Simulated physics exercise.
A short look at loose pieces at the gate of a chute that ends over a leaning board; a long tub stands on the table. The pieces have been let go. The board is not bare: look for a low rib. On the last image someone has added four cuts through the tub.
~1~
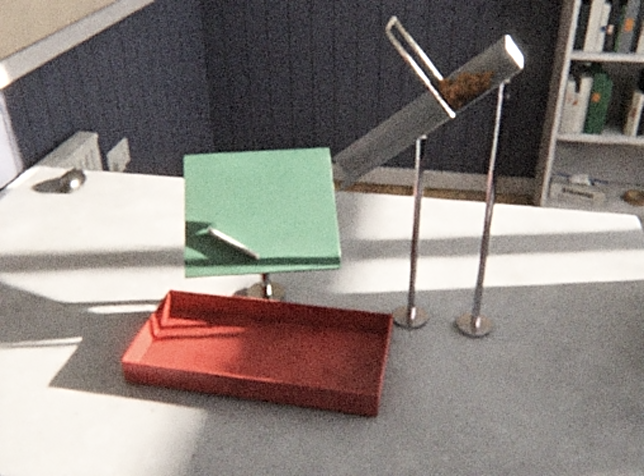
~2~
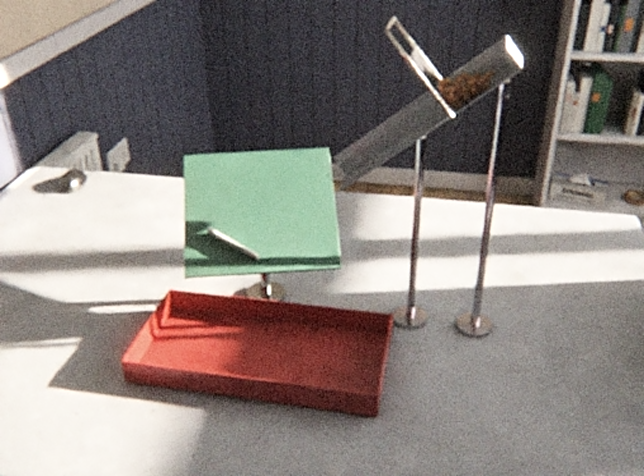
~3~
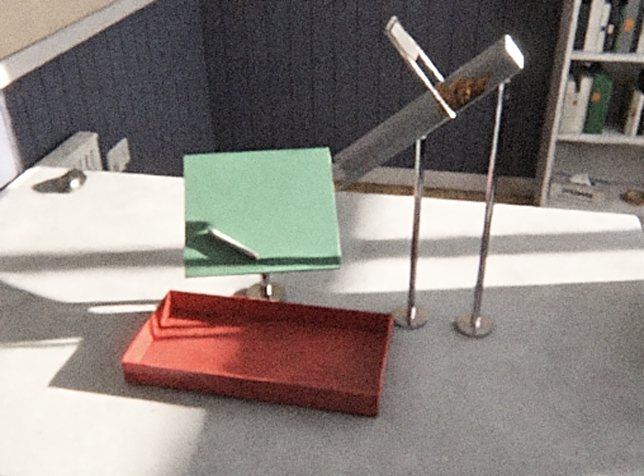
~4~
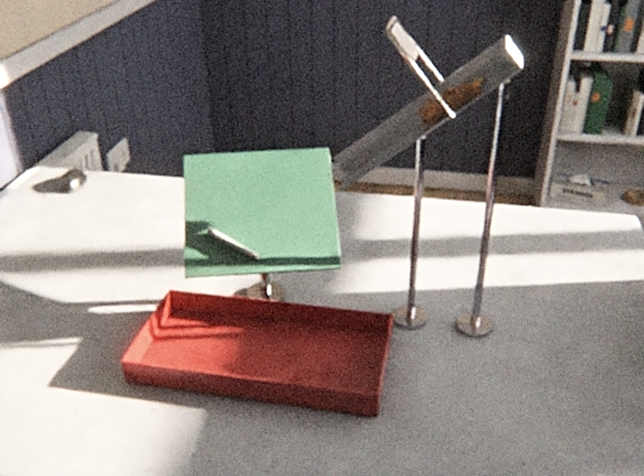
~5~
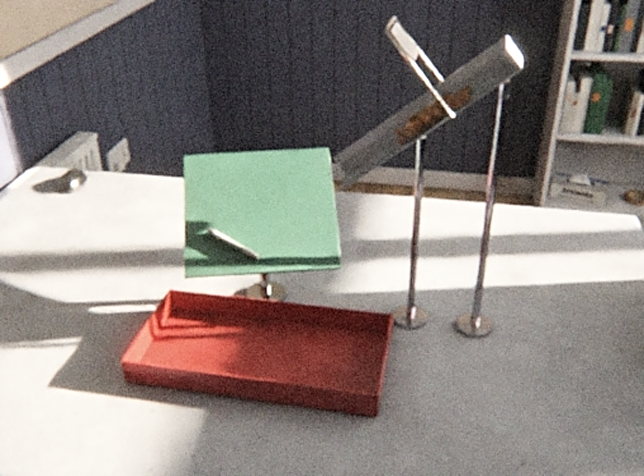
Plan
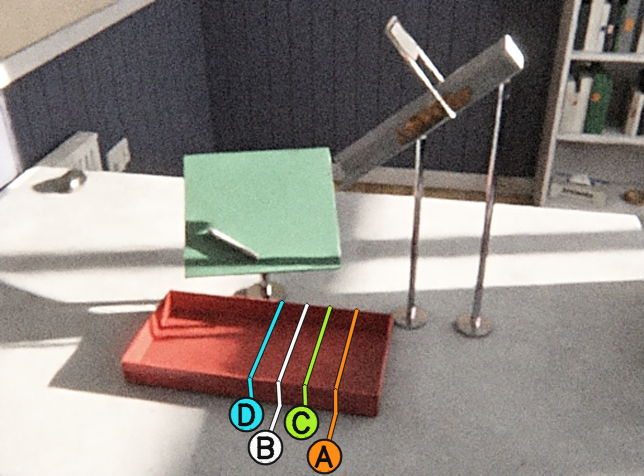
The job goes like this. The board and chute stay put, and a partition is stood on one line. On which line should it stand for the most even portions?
Best: D.
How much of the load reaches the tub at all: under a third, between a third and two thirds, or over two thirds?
Over two thirds.
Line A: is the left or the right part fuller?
Left.
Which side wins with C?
Left.
On the marked copy, line A crosses the front rim at (335, 389); line B crosses the front rim at (278, 382); line C crosses the front rim at (305, 385); line D crosses the front rim at (250, 378).
With A, of what is caught, every piece on the left of the divider, not one piece on the right.
With B, of what is caught, the larger part on the left of the divider, about a tenth on the right.
With C, of what is caught, almost all on the left of the divider, just a few on the right.
With D, of what is caught, roughly half on the left of the divider, roughly half on the right.
